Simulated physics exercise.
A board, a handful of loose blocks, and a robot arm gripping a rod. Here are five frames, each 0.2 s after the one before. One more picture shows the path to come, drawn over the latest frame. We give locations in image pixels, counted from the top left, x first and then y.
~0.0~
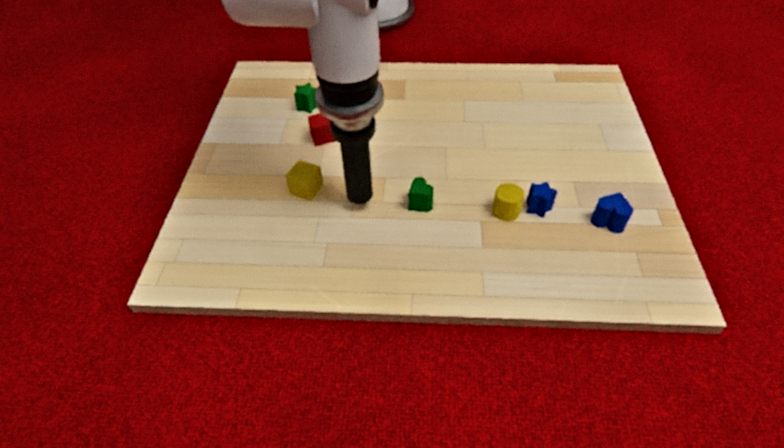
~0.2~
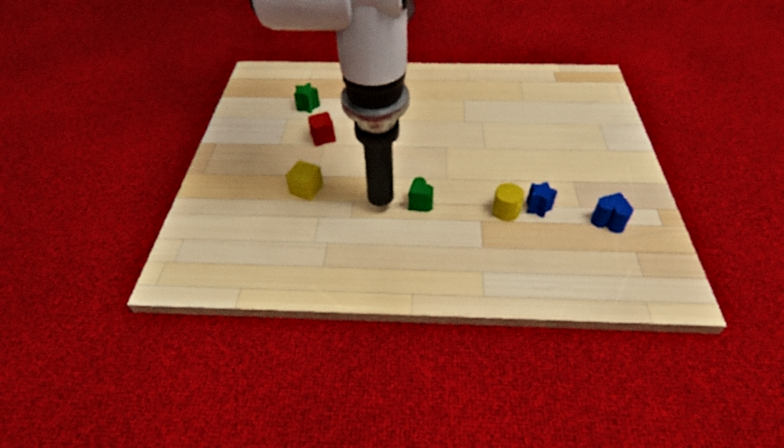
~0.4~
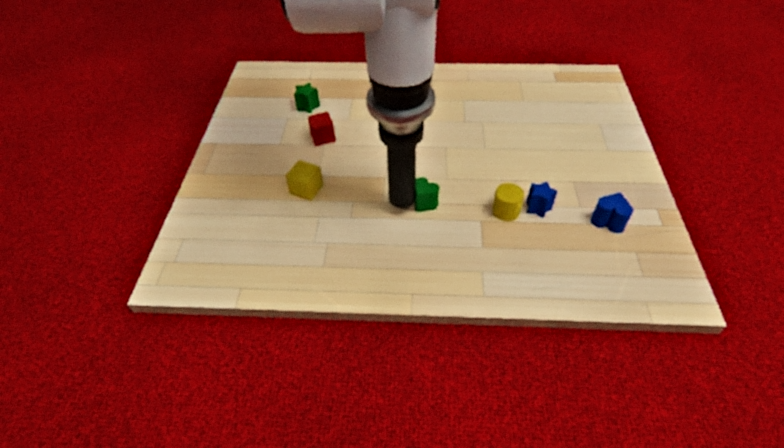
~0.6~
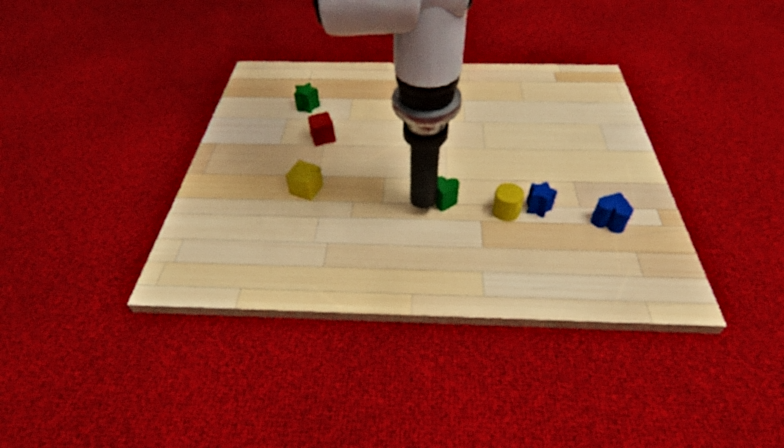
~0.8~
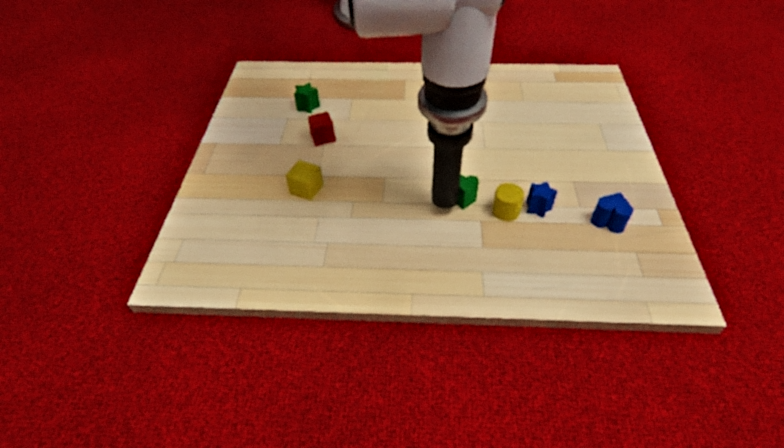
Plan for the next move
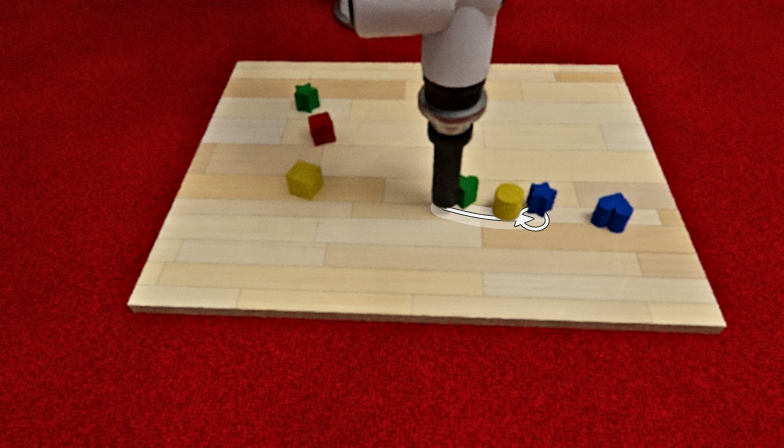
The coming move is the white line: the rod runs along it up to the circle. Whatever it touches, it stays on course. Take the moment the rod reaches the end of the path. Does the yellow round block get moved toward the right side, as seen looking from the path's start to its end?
Going by the path, no.
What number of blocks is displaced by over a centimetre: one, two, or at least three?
I think three or more will be displaced.
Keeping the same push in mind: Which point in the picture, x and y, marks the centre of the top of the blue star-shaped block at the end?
In the picture, that point is around (576, 181).
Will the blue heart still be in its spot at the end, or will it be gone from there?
By the end it is where it was.
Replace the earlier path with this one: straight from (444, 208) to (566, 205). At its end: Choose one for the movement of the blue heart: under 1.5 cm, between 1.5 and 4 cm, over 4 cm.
My answer is that it shifts under 1.5 cm.
The drawn path runs from (444, 208) over (488, 217) to (533, 219).
On the path given first. One third of the way, rod (474, 206); green heart (477, 179), turned 30° anticlockwise.
Two thirds of the way, rod (506, 210); green heart (477, 179), turned 35° anticlockwise; yellow round block (531, 190); blue star-shaped block (555, 188), turned 15° anticlockwise.
At the end, rod (536, 210); green heart (477, 179), turned 35° anticlockwise; yellow round block (554, 185); blue star-shaped block (576, 181), turned 20° anticlockwise; blue heart not moved.
